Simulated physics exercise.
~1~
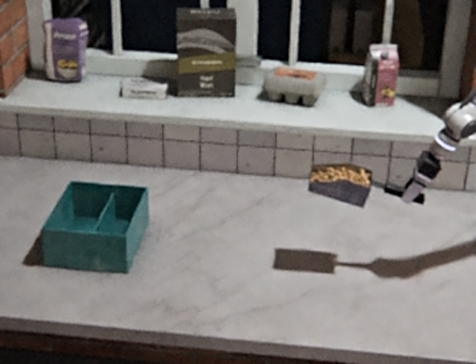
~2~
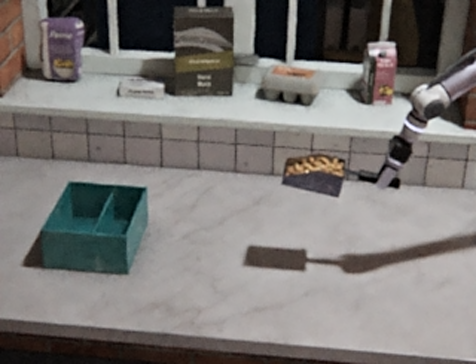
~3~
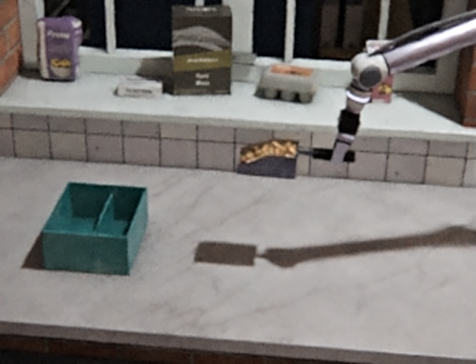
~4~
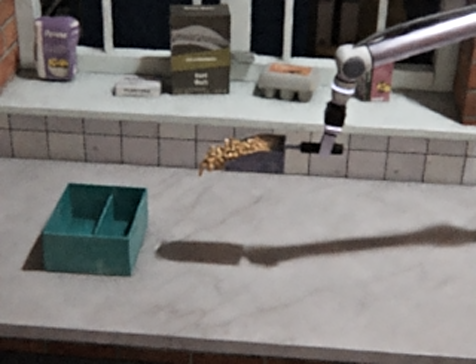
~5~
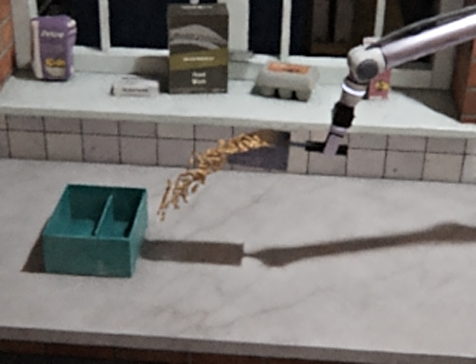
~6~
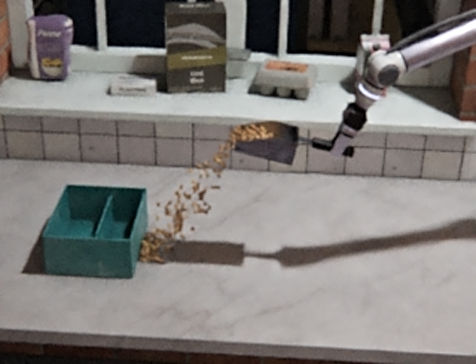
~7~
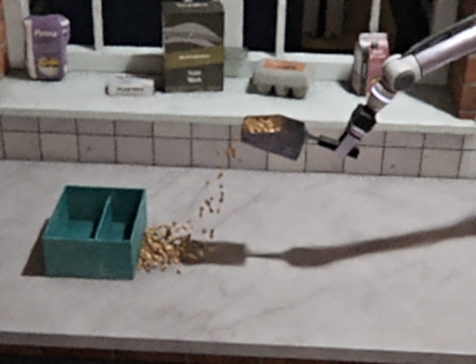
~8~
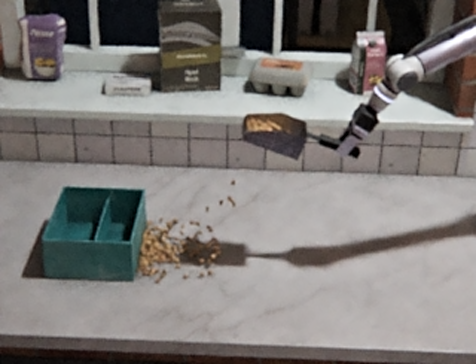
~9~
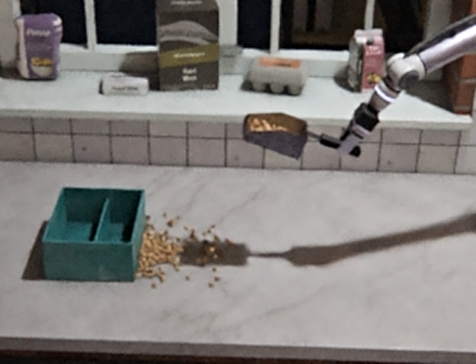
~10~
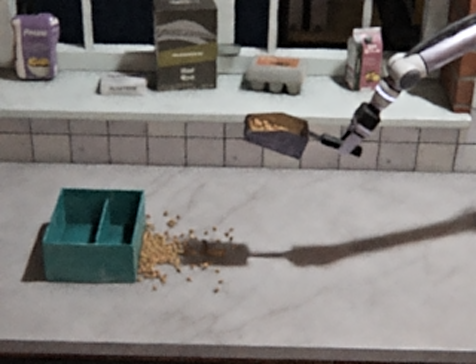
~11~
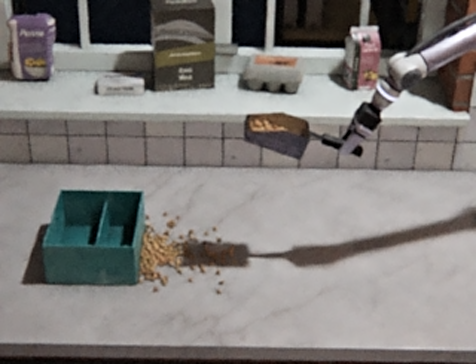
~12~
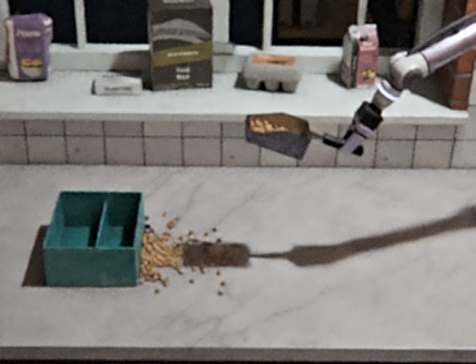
At the start, a robot arm on the right holds a dark scoop heaped with tan dried beans above a pale marbled counter, with a divided teal bin standing to the left. The arm carries the scoop left toward the bin, and beans begin sliding off its front edge. They stream down and left, falling short of the bin and landing against its right side. The scoop then tips back and draws slightly right, and the spill thins and stops. Finally, the arm holds still with many beans left in the scoop, while others lie scattered beside the bin.
